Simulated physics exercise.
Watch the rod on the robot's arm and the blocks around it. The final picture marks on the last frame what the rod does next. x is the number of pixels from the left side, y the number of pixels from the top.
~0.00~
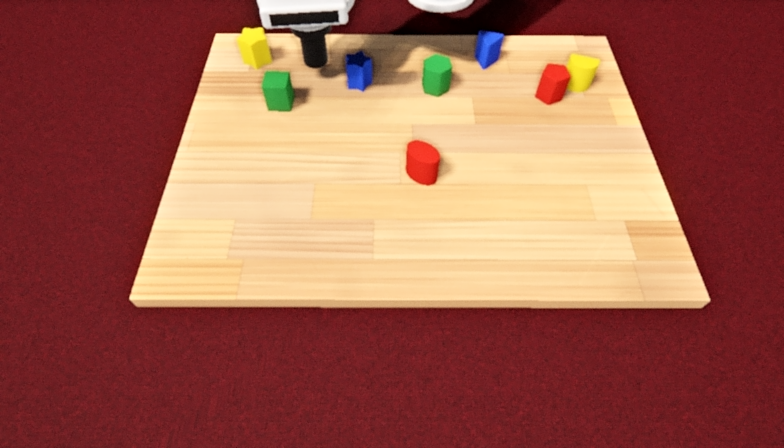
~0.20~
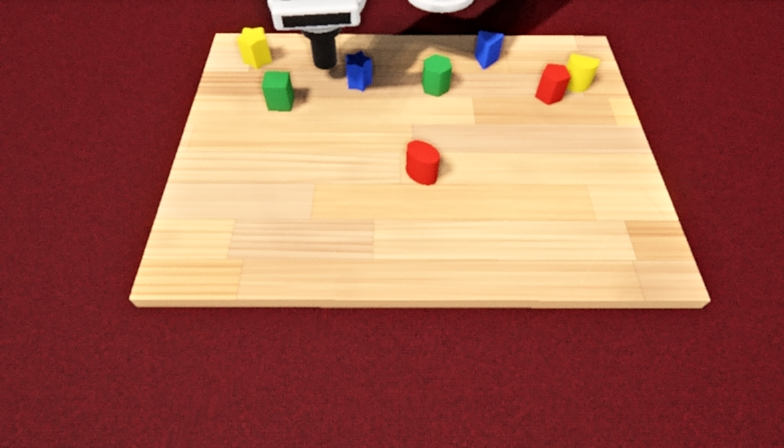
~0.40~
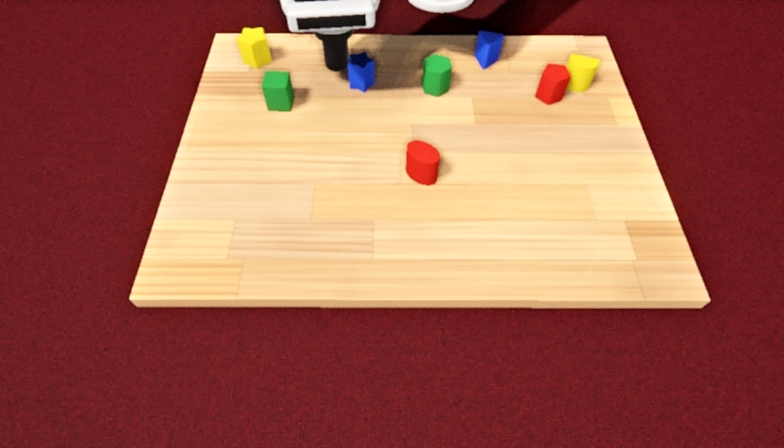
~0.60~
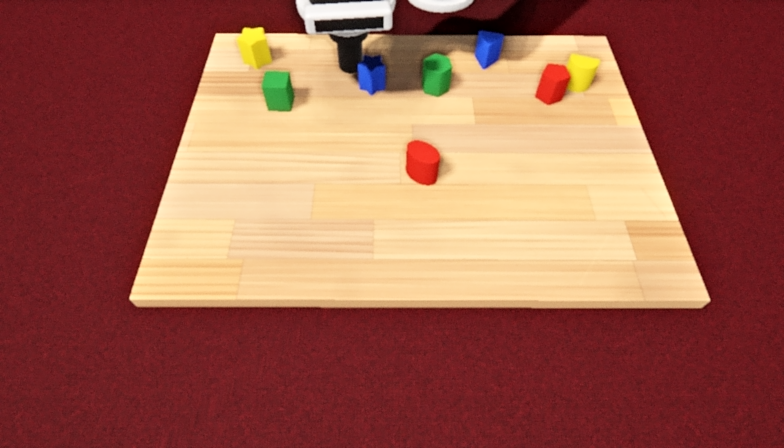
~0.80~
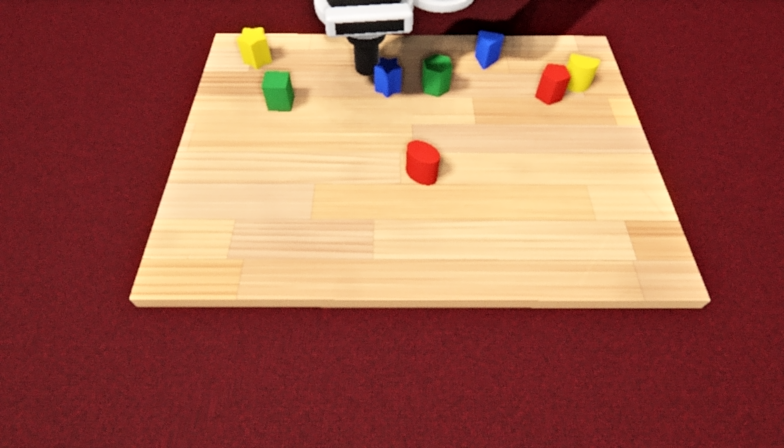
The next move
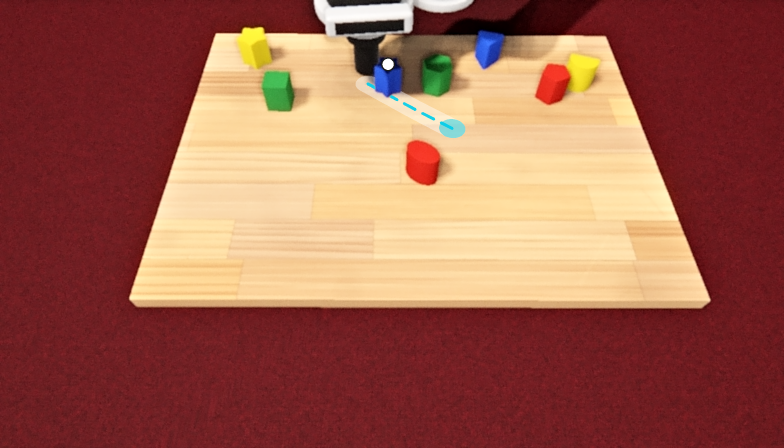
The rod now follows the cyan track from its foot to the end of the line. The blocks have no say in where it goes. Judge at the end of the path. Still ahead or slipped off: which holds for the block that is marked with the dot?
Slid away.
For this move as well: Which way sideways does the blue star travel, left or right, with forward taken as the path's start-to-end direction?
It's pushed left.
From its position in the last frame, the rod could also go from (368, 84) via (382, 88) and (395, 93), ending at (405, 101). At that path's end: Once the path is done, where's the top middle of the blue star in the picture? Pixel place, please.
I predict (431, 79).
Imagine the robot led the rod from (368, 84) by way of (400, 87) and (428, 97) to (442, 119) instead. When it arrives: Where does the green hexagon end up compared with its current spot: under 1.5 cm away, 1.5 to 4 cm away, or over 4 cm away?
It gets moved over 4 cm.
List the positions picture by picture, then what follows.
Lower end of the rod (316, 62), tops of blocks, blue star (357, 59), green hexagon (438, 63), in the first picture.
Rod (326, 63), blocks as before, in the second picture.
Rod (337, 65), blue star (360, 59), in the third picture.
Rod (351, 67), blue star (372, 62), in the fourth picture.
Rod (367, 69), blue star (388, 64), green hexagon (438, 63), in the fifth picture.
The drawn path runs from (368, 84) directly to (452, 128); the dot is on the blue star.
On the path given first. One third of the way, rod (395, 84); blue star (418, 77).
Two thirds of the way, rod (424, 99); blue star (448, 87), turned 25° anticlockwise.
At the end, rod (454, 114); blue star (469, 91), turned 75° anticlockwise; green hexagon not moved.
